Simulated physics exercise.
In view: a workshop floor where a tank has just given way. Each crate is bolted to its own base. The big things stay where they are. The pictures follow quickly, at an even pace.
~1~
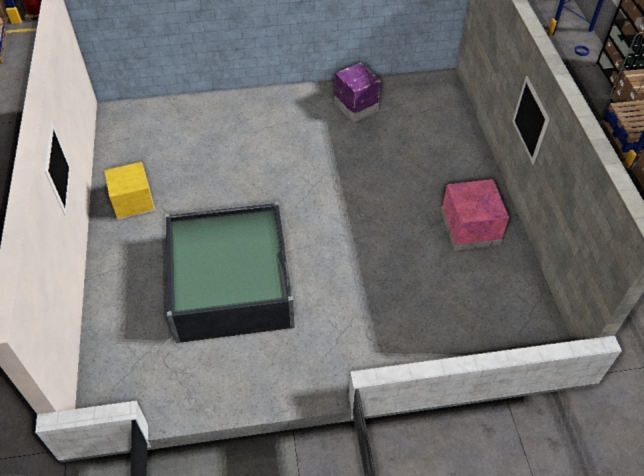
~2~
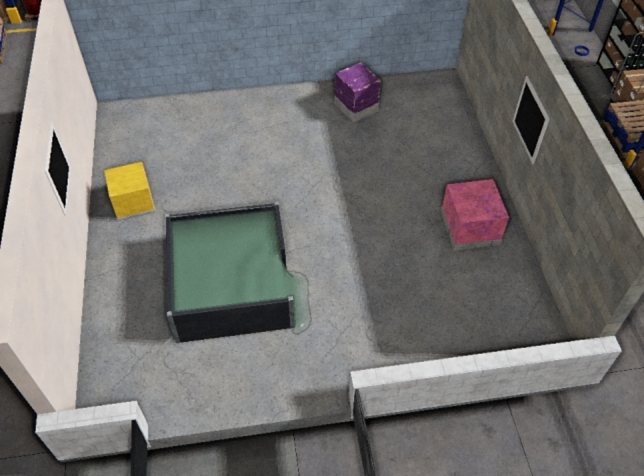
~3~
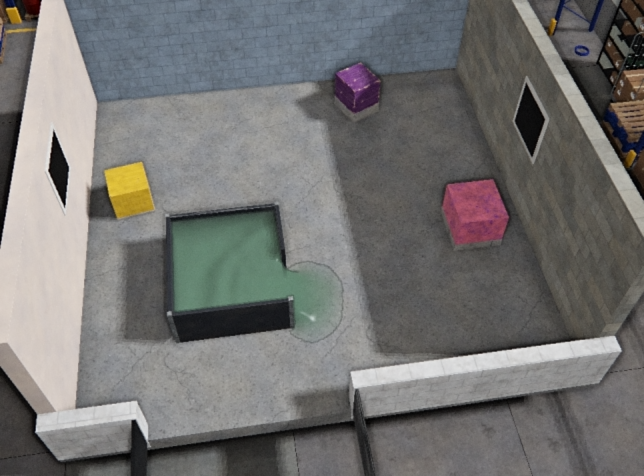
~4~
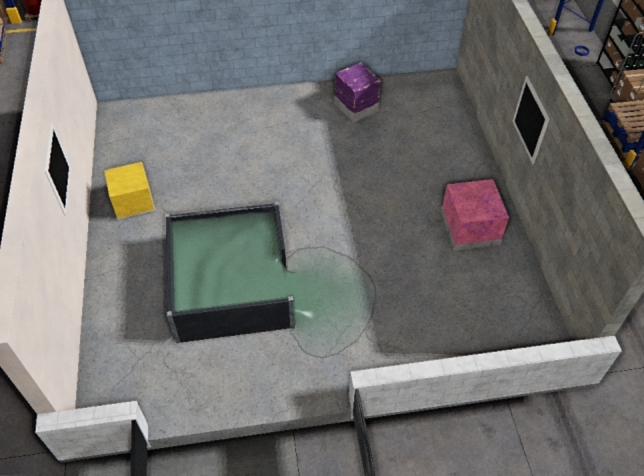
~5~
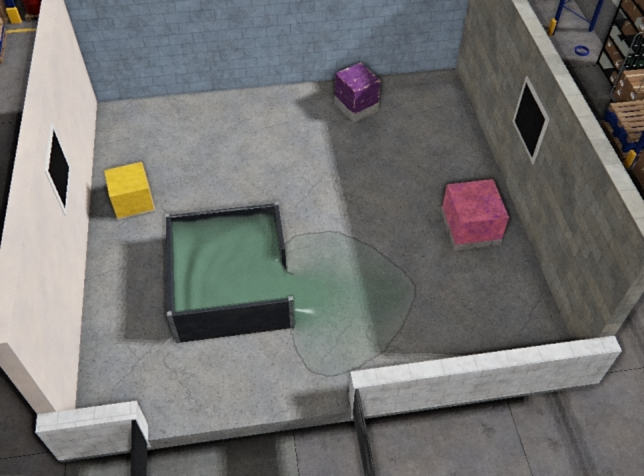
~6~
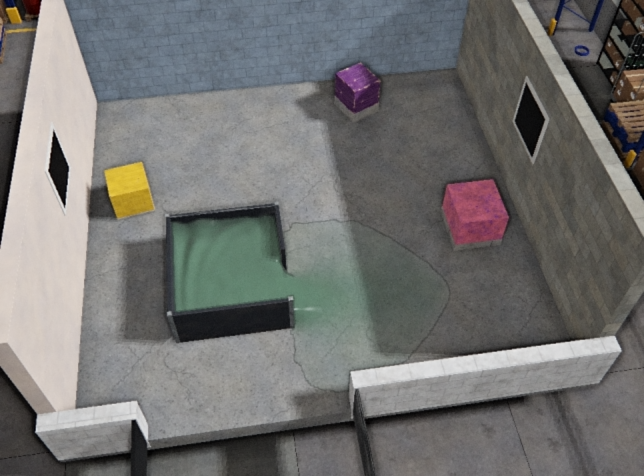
Green water in an open, dark-sided tank lies still on a workshop floor, with yellow, purple and pink blocks standing around it. A gap opens in the tank's right side and the water pours out, spreading rightward across the concrete in a widening, thinning pool that extends into the shaded floor.
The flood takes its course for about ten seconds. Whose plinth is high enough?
The yellow crate escapes dry; the purple crate escapes dry; the pink crate is wetted.
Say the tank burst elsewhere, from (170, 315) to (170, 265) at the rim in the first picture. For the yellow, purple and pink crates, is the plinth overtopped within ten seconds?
One by one: The yellow one is wetted; the purple one keeps dry; the pink one stays dry.
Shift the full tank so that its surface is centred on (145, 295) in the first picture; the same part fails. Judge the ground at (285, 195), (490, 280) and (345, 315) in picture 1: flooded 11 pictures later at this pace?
In turn: Not flooded, awash, under water.
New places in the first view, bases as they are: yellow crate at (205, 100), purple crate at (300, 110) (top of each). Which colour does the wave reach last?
That is the crate marked yellow.
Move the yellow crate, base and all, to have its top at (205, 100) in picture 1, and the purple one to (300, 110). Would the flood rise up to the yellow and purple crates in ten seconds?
My reading: Yellow crate is wetted, purple crate stays dry.
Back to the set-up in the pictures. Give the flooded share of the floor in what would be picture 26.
About 40 per cent.
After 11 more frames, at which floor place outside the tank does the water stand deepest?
Near (574, 352).
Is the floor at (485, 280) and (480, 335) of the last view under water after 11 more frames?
In turn: Under water, under water.
A moment on, water covers 25 % of the floor; the yellow crate not reached, the purple crate not reached, the pink crate water round its plinth.
Next, water covers 30 % of the floor; the yellow crate not reached, the purple crate not reached, the pink crate water round its plinth.
Then, water covers 40 % of the floor; the yellow crate not reached, the purple crate water round its plinth, the pink crate water round its plinth.
Later, water covers 50 % of the floor; the yellow crate not reached, the purple crate water round its plinth, the pink crate water round its plinth.
In the end, water covers 80 % of the floor; the yellow crate stayed above the water, the purple crate stayed above the water, the pink crate was topped.
